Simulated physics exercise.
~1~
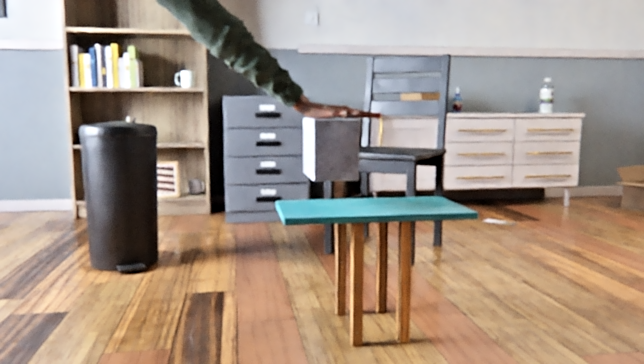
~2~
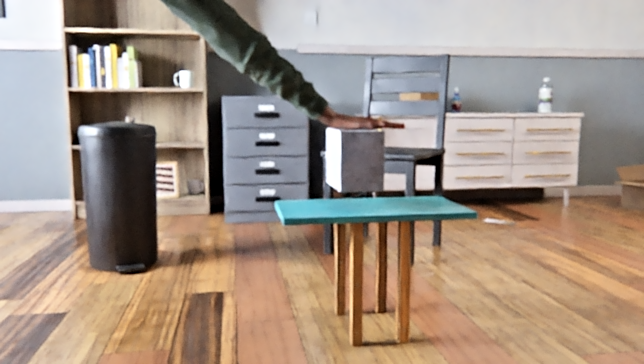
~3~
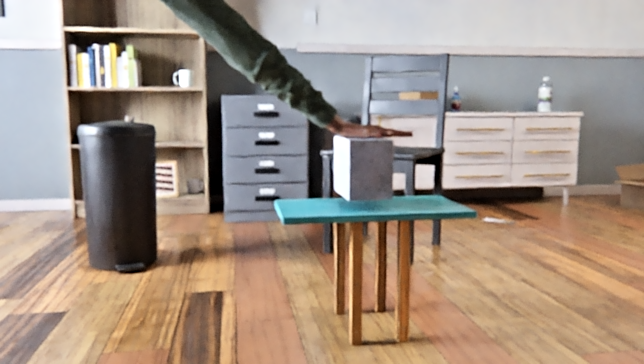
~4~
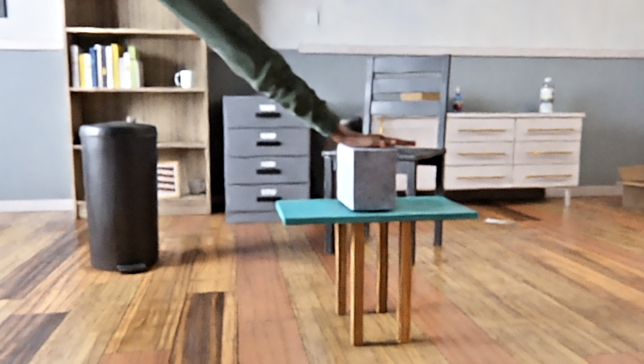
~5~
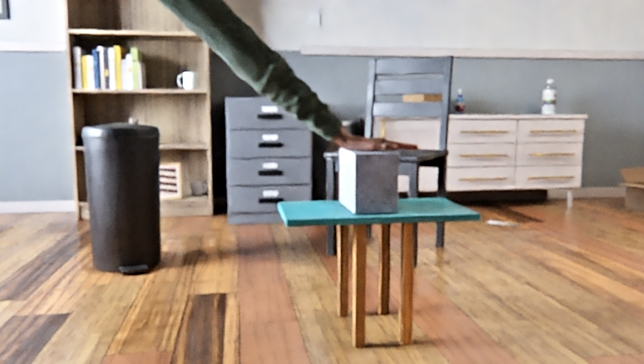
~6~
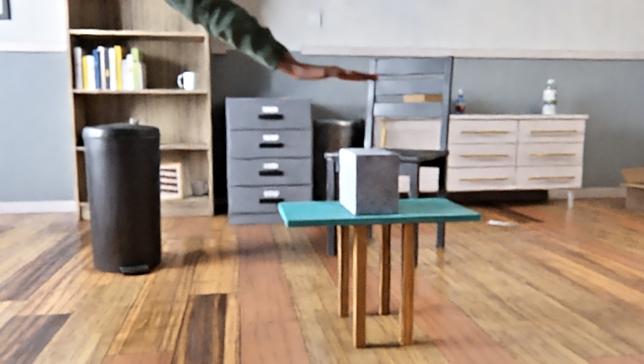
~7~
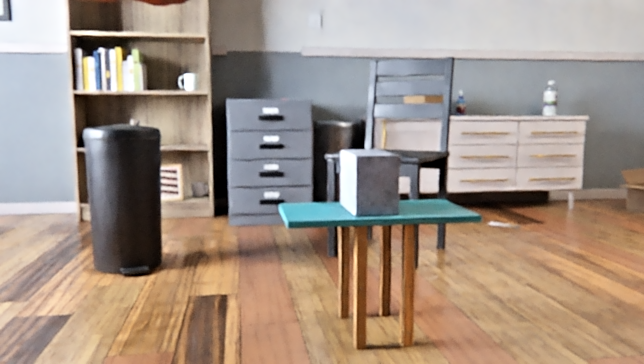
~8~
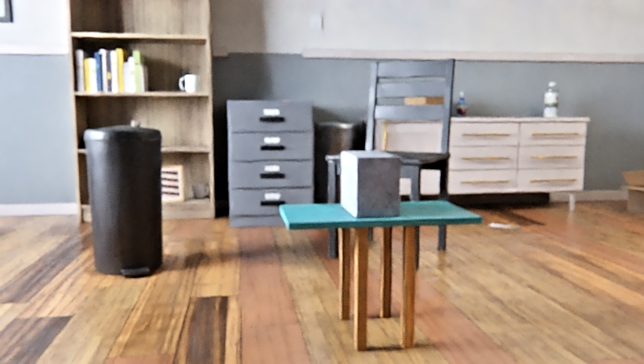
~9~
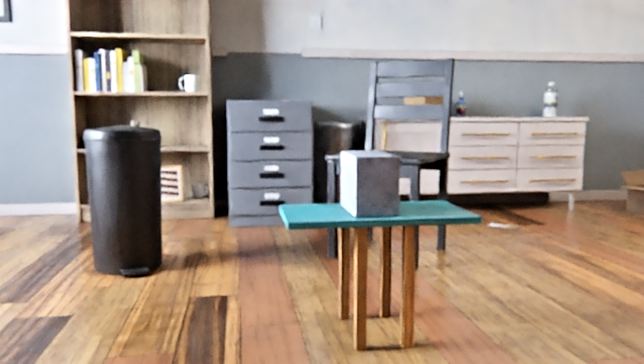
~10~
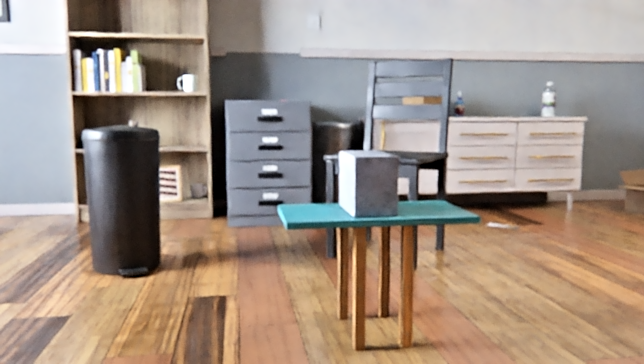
A grey block was lowered by a hand onto a small turquoise table in a wood-floored room, moving right and down until it rested on top. The hand let go and drew away, and the block stayed upright while the table stood firm.
